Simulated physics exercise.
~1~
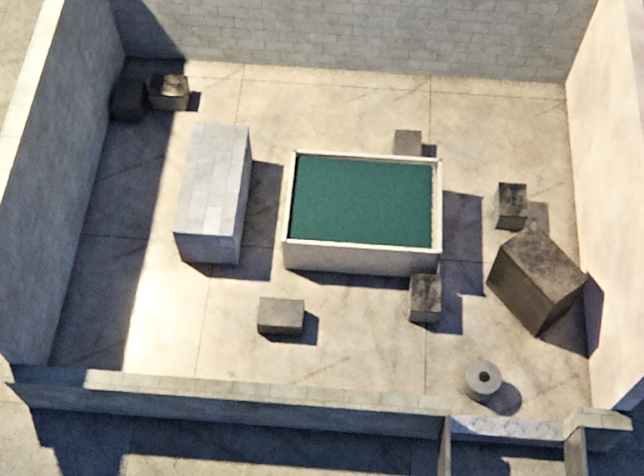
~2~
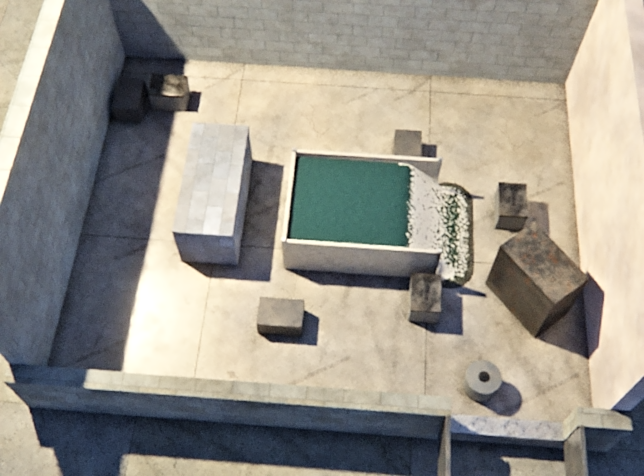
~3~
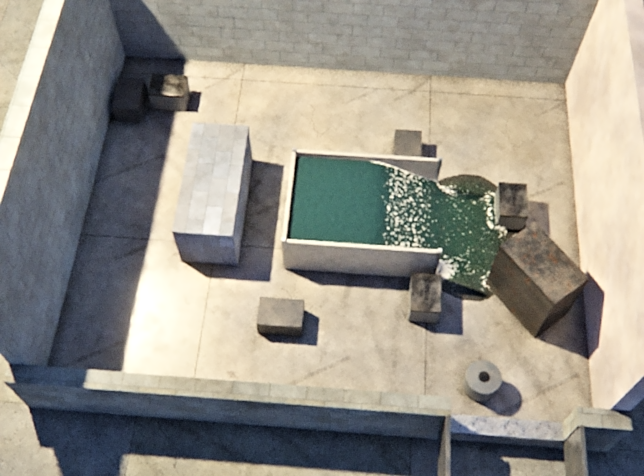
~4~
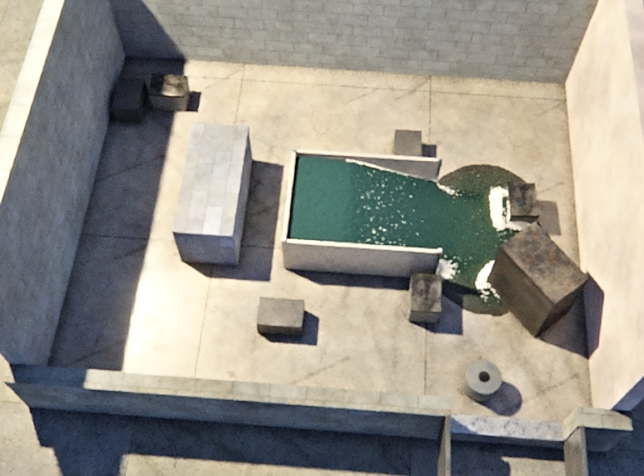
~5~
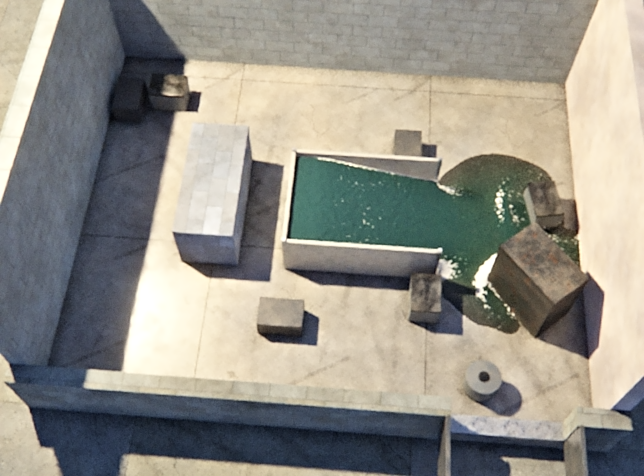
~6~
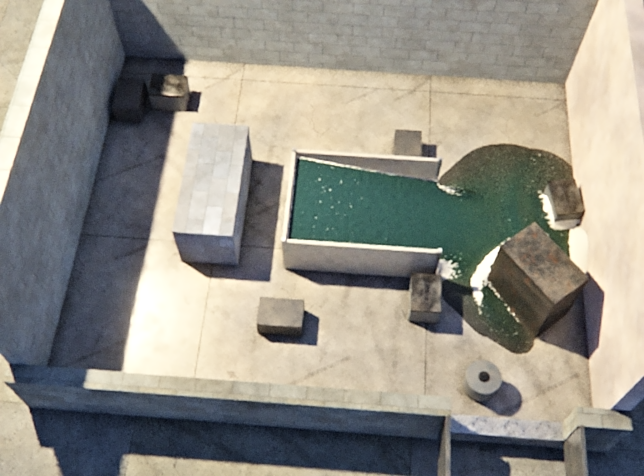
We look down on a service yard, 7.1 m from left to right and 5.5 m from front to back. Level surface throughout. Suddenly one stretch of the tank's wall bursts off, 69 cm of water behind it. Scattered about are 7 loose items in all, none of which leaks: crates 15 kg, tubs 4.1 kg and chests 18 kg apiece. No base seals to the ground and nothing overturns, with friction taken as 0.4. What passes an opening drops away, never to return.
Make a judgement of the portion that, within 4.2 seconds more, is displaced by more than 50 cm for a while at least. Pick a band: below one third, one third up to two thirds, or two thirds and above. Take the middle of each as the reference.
The share is below one third.
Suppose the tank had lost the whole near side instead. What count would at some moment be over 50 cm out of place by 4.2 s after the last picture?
The answer would then be 5.
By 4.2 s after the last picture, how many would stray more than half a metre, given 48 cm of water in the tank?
Then 2 of them.
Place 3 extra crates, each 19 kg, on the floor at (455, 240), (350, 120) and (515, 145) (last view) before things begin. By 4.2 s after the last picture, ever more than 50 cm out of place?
Reading them off in order: Clears the mark, clears the mark, clears the mark.
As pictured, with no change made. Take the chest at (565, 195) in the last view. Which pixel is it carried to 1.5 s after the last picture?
Look about (539, 76).
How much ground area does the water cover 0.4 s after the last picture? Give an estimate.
I'd estimate close to 9.5 m2.
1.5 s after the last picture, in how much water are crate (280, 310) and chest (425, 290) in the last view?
Around 0 cm and 0 cm.
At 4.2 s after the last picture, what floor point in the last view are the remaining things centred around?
I'd put it close to (275, 185) in the last view.
Then, 0.4 s after the last picture 1 of 7 are over 50 cm from their spots; 1 afloat.
Then, 1.5 s after the last picture 2 of 7 are over 50 cm from their spots; 1 afloat.
Then, 2.8 s after the last picture 2 of 7 are over 50 cm from their spots; 0 afloat.
Then, 4.2 s after the last picture 2 of 7 are over 50 cm from their spots, and 2 have been at some point; 0 afloat.
